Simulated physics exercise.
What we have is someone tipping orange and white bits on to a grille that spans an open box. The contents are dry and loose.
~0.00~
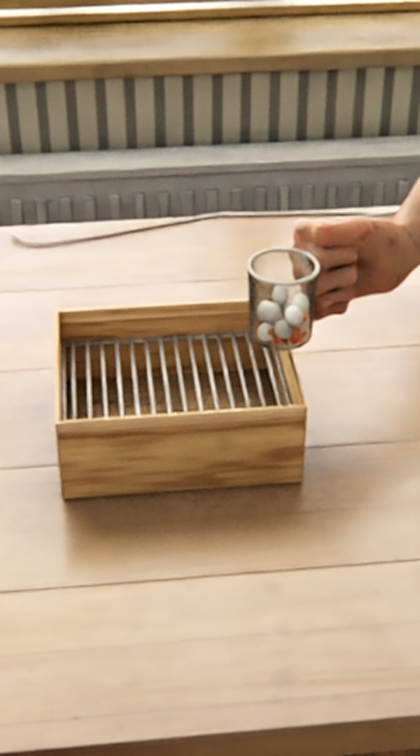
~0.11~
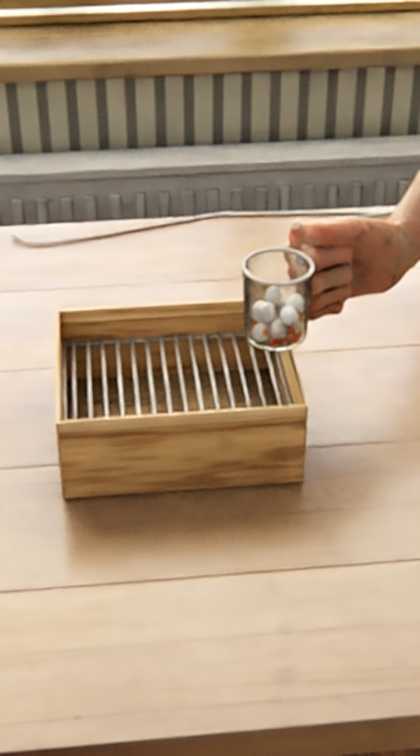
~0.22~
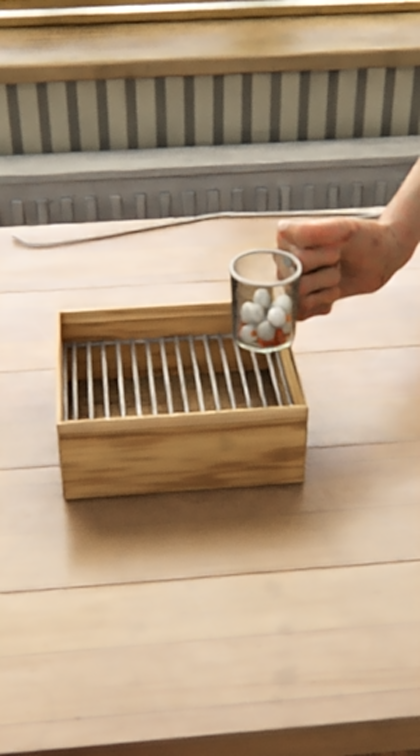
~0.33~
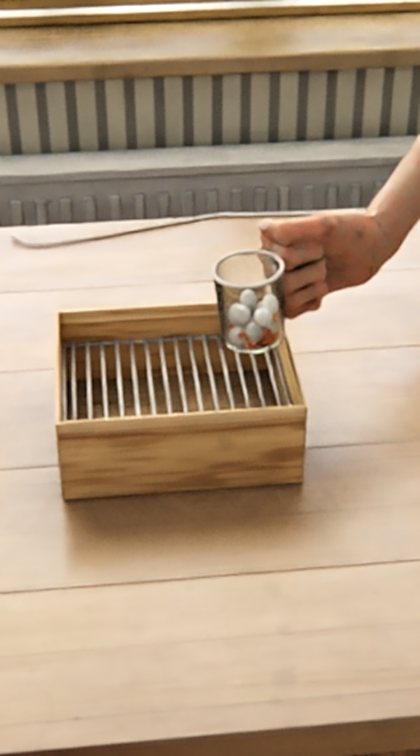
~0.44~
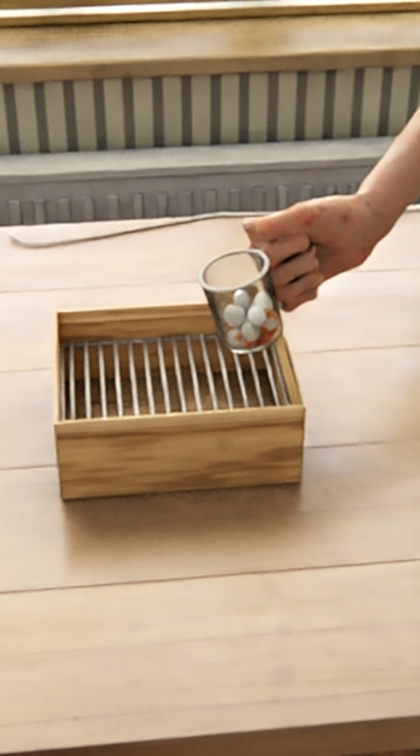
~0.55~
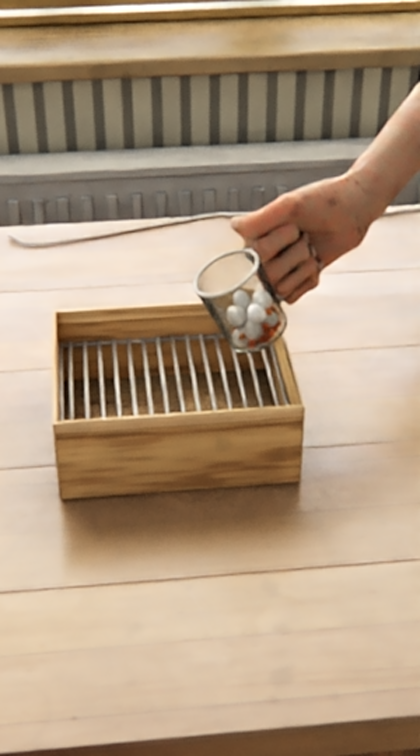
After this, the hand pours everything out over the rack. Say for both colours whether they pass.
The orange ones fall between the wires and the white ones rest on the wires.
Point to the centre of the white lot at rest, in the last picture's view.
At about (172, 383).
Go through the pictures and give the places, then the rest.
The first frame shows cup at (282, 300), upright; rack at (89, 393), 16 wires across; orange marbles at (289, 329), narrower than the gaps; white round beads at (278, 324), wider than the gaps.
The second frame shows cup at (277, 300), upright; white ones at (273, 325).
The third frame shows cup at (265, 302), upright; orange ones at (272, 330).
The fourth frame shows cup at (251, 302), tipped 5°; white ones at (250, 327).
The fifth frame shows cup at (244, 302), tipped 15°; orange ones at (259, 328).
The sixth frame shows cup at (243, 302), tipped 26°; rack at (87, 394); orange ones at (264, 325); white ones at (252, 325).
Around 0.89 s, orange ones, all in the cup; white ones, all in the cup.
Around 1.26 s, orange ones, all in the cup; white ones, all in the cup.
Around 1.70 s, orange ones, about a third on or over the wires, about two thirds under the rack; white ones, all on or over the wires.
Finally (2.9 s), orange ones, a stray few on the wires, nearly all under the rack; white ones, all on the wires, none under the rack.
